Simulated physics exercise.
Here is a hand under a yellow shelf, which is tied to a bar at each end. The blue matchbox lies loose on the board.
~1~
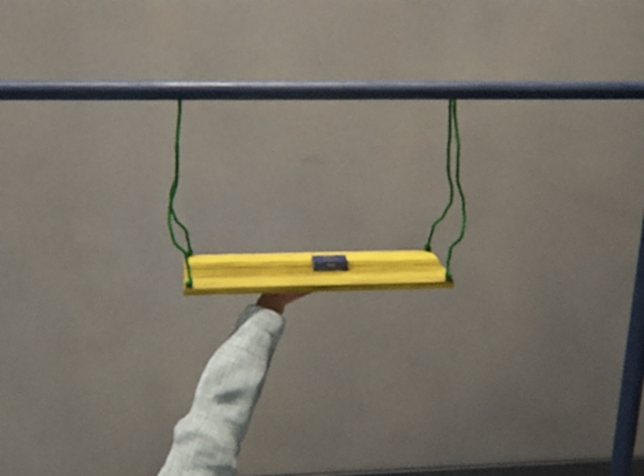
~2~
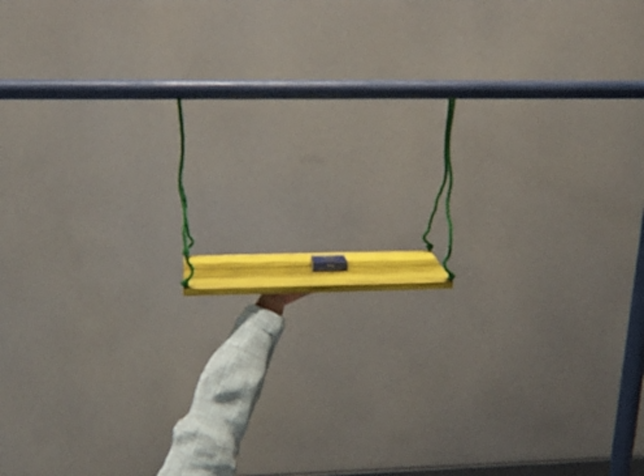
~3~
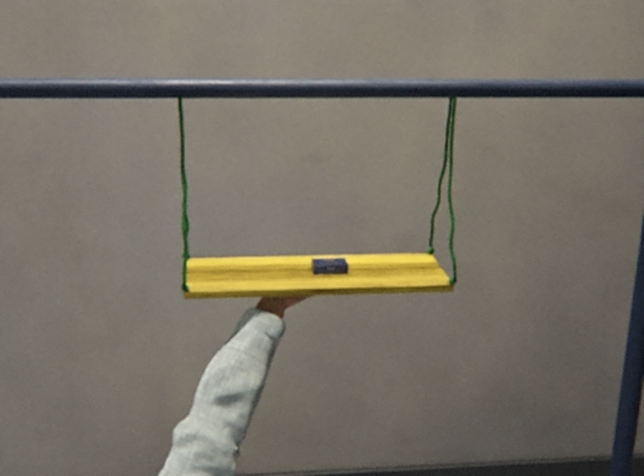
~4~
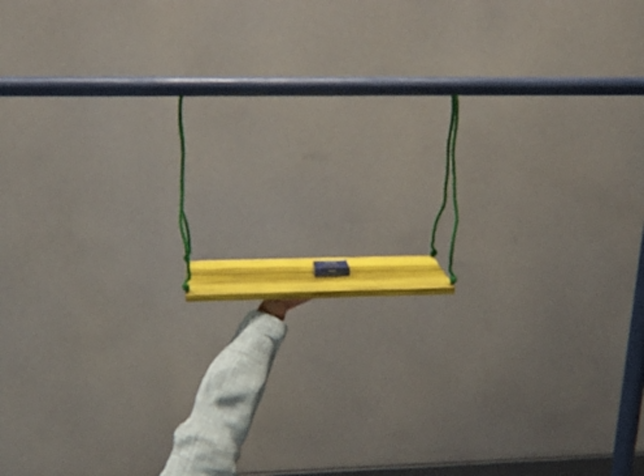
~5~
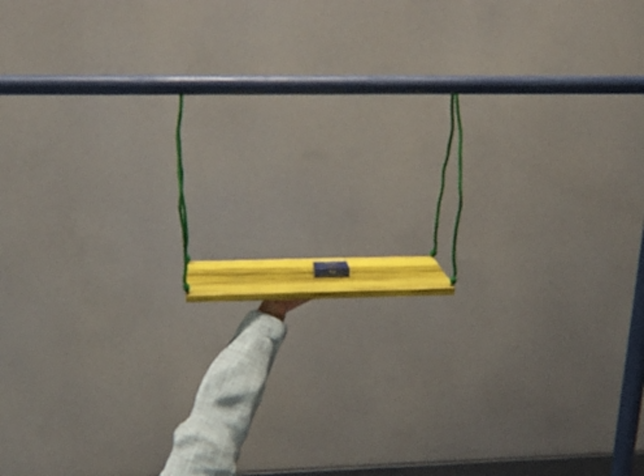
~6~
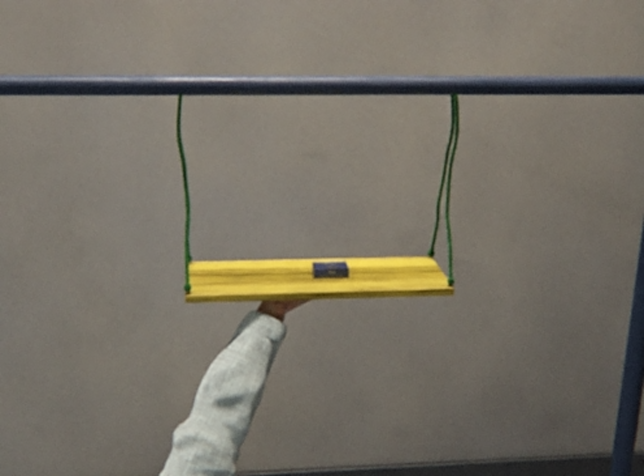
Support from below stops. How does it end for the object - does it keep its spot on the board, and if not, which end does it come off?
Holds its spot.
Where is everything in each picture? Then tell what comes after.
Blue matchbox (330, 263); yellow shelf (321, 288), in the first picture.
Blue matchbox (329, 263), in the second picture.
Blue matchbox (330, 266), in the third picture.
Blue matchbox (331, 269); yellow shelf (323, 295), in the fourth picture.
Blue matchbox (331, 269), in the fifth picture.
Blue matchbox (330, 270); yellow shelf (322, 296); left strings almost straight; right strings almost straight, in the sixth picture.
Then, 0.34 s past the final frame, board level; matchbox on the board near (330, 273).
Then, 0.78 s past the final frame, board level; matchbox on the board near (330, 272).
Then, 1.36 s past the final frame, board level; matchbox on the board near (330, 273).
When it is over, board level; matchbox on the board near (330, 273). The blue matchbox stays on the board.
